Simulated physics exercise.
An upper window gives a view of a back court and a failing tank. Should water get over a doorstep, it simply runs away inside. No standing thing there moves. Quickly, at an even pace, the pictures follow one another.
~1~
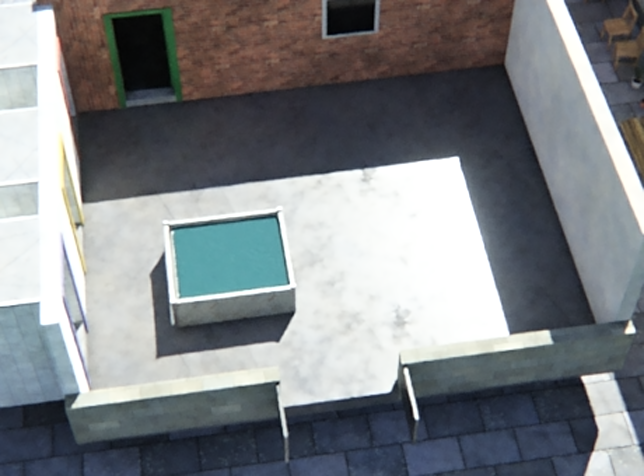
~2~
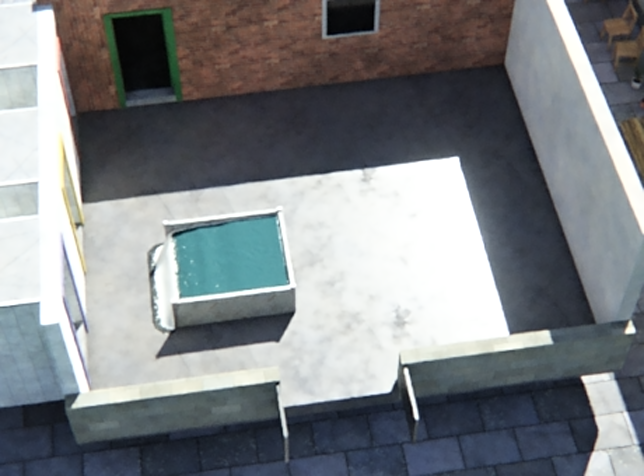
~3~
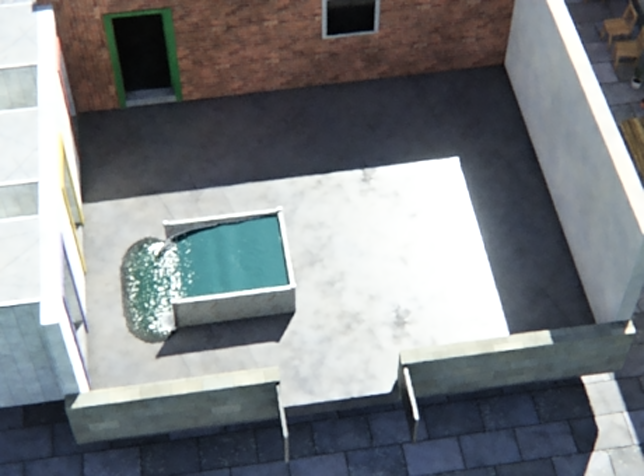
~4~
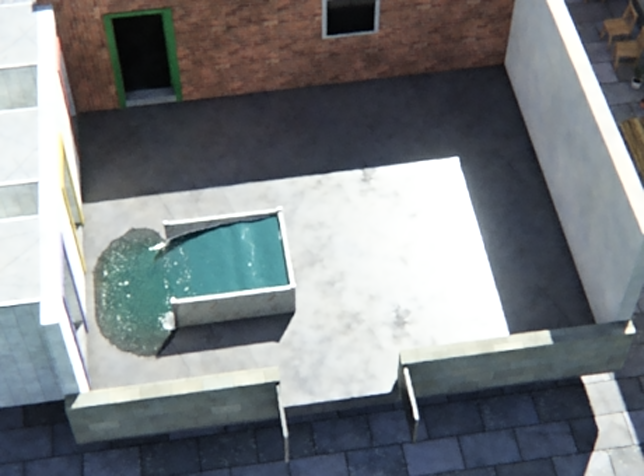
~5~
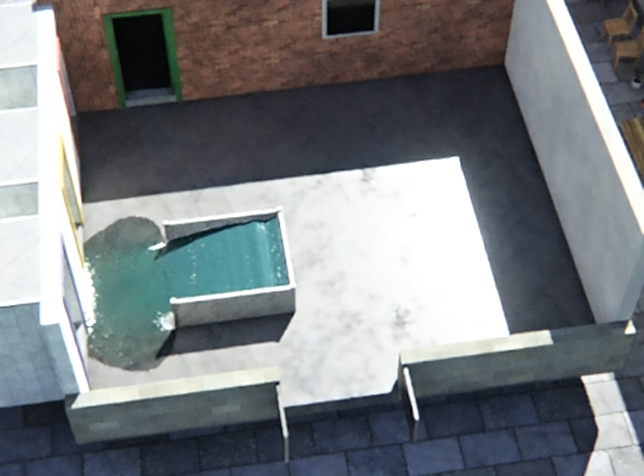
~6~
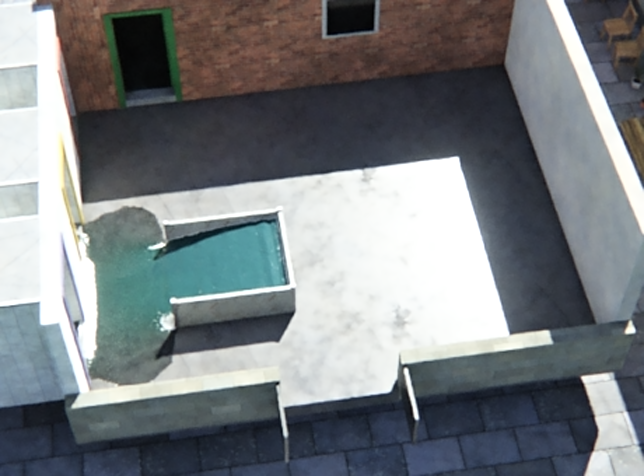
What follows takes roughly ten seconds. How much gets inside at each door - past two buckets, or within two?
The yellow door past two, the red door within two, the blue door within two, the green door within two.
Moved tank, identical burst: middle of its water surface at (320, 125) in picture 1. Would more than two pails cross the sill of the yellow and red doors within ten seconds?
My reading: Yellow goes over, red is over.
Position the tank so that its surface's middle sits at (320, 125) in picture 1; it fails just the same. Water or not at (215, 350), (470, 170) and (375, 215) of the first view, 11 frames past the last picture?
Readings in order: No flood; no flood; no flood.
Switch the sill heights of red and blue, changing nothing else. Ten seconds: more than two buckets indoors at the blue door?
Result: Blue door crosses the threshold.
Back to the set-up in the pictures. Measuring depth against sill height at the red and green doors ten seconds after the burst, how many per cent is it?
About 20 and 10 %.
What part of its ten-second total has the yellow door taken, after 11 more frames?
By then roughly 65 percent of the ten-second total is in.
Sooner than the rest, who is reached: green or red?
That's the red-painted one.
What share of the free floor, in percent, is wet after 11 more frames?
The answer is around 15 per cent.
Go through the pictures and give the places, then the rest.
Still water in the open tank at (228, 257), in the first picture.
The front is at (172, 330), out from the gap at (174, 277), in the second picture.
The front is at (146, 337), out from the gap at (174, 279), in the third picture.
The front is at (107, 332), out from the gap at (174, 280), in the fourth picture.
Water pours out at (174, 280) and has run to (88, 348), in the fifth picture.
The front is at (89, 374), out from the gap at (174, 280), in the sixth picture.
A moment on, water covers 10 % of the floor; the yellow door over two buckets in, the red door not reached, the blue door wet at the sill, nothing in, the green door not reached.
Next, water covers 15 % of the floor; the yellow door far over two buckets in, the red door wet at the sill, nothing in, the blue door wet at the sill, nothing in, the green door not reached.
Then, water covers 35 % of the floor; the yellow door far over two buckets in, the red door wet at the sill, nothing in, the blue door wet at the sill, nothing in, the green door wet at the sill, nothing in.
Later, water covers 65 % of the floor; the yellow door far over two buckets in, the red door under two buckets in, the blue door wet at the sill, nothing in, the green door wet at the sill, nothing in.
In the end, water covers 85 % of the floor; the yellow door far over two buckets in, the red door under two buckets in, the blue door wet at the sill, nothing in, the green door wet at the sill, nothing in.
